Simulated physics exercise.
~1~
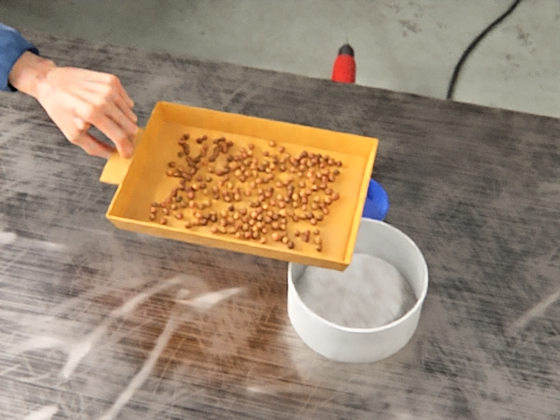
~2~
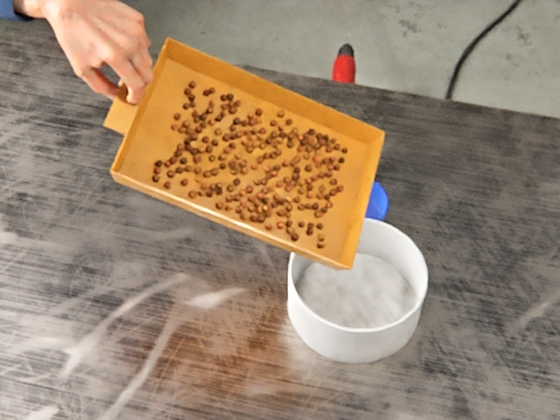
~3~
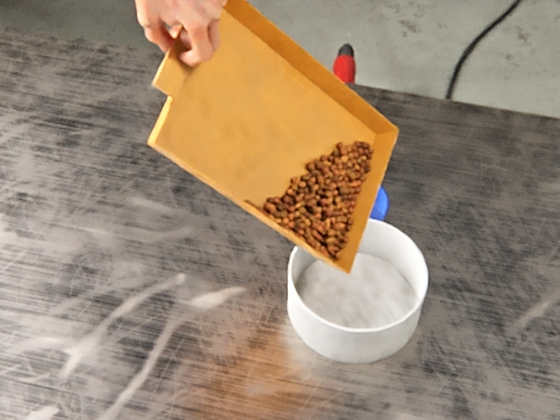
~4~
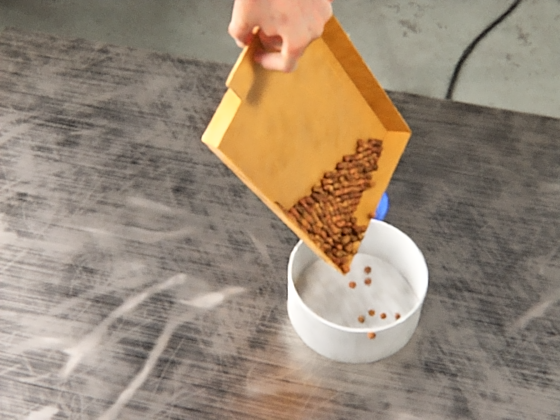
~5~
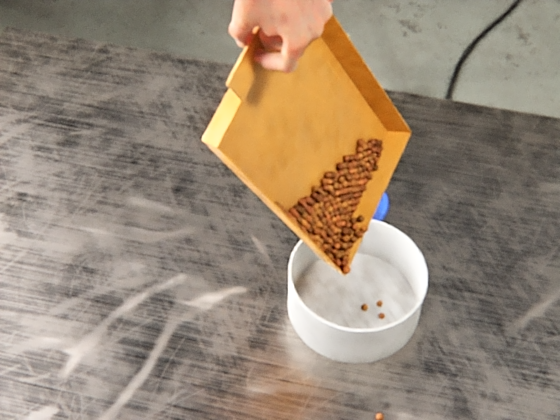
A hand tilted a yellow tray of small brown balls more and more steeply over a white pot, and they slid into a heap at the lower corner. Only a few dropped into the pot, while most stayed piled in the tray.
